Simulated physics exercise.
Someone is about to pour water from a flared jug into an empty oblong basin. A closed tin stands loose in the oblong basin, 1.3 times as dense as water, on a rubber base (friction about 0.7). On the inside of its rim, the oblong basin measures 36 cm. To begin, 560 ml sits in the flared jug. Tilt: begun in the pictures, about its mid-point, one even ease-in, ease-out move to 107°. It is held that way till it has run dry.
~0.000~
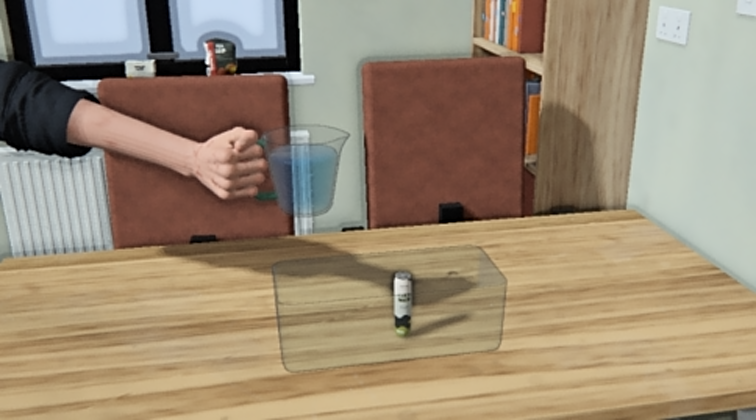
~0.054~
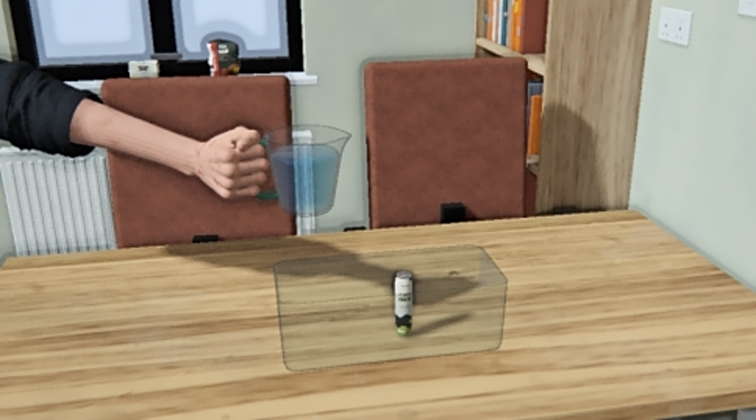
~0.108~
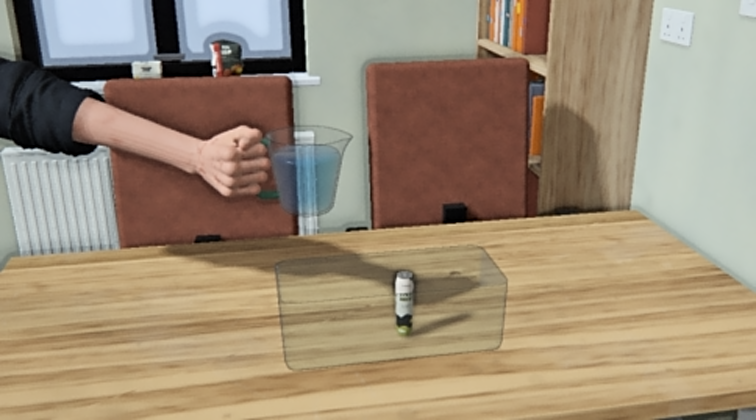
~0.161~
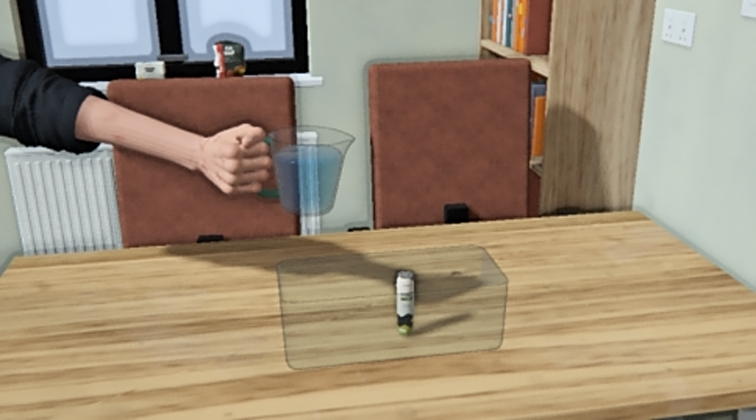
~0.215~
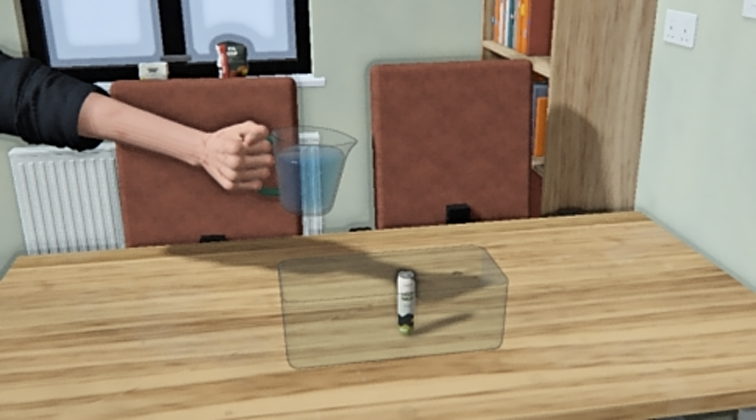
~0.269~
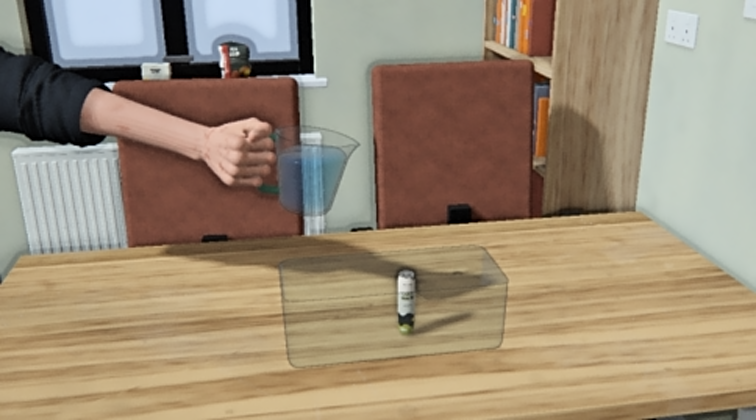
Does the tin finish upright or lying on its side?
It finishes lying on its side.
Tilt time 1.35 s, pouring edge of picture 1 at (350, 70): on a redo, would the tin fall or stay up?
Then it stays on its base.
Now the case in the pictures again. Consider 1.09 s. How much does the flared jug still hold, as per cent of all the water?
Around 18 in a hundred is still there.
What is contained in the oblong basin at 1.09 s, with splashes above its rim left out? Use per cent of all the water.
Roughly 58 per cent.
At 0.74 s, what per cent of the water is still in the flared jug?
Still held: Roughly 80 % of the total.
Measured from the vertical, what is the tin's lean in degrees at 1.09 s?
Measured tilt, approx.: 0 degrees.
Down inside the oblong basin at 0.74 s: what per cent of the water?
Around 2 percent.
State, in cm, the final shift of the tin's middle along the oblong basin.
The middle of the tin ends some 7.5 cm along the basin.
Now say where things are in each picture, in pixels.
In the first picture, it leans 0°; its right rim is at (350, 134); the water meets the walls at (268, 153) and (337, 149); the oblong basin's rim runs from (275, 284) to (493, 264); the tin's top is at (403, 278).
In the second picture, it leans 0°; its right rim is at (351, 134); the water meets the walls at (270, 153) and (339, 150).
In the third picture, it leans 2°; its right rim is at (353, 135); the water meets the walls at (272, 153) and (340, 150).
In the fourth picture, it leans 4°; its right rim is at (355, 137); the water meets the walls at (274, 154) and (342, 150).
In the fifth picture, it leans 7°; its right rim is at (358, 140); the water meets the walls at (276, 154) and (345, 151).
In the sixth picture, it leans 10°; its right rim is at (360, 143); the water meets the walls at (279, 154) and (348, 151).
Then, 0.74 s in, the tilt is 62° and 81 per cent is still to pour; the tin stands where it began.
Then, 1.09 s in, the tilt is 98° and 19 per cent is still to pour; the tin stands where it began.
Then, 1.46 s in, the tilt is 107° and 0 per cent is still to pour; the tin lies on its side.
Then, 1.85 s in, the tilt is 107° and 0 per cent is still to pour; the tin lies on its side.
Finally, the tin lies on its side.
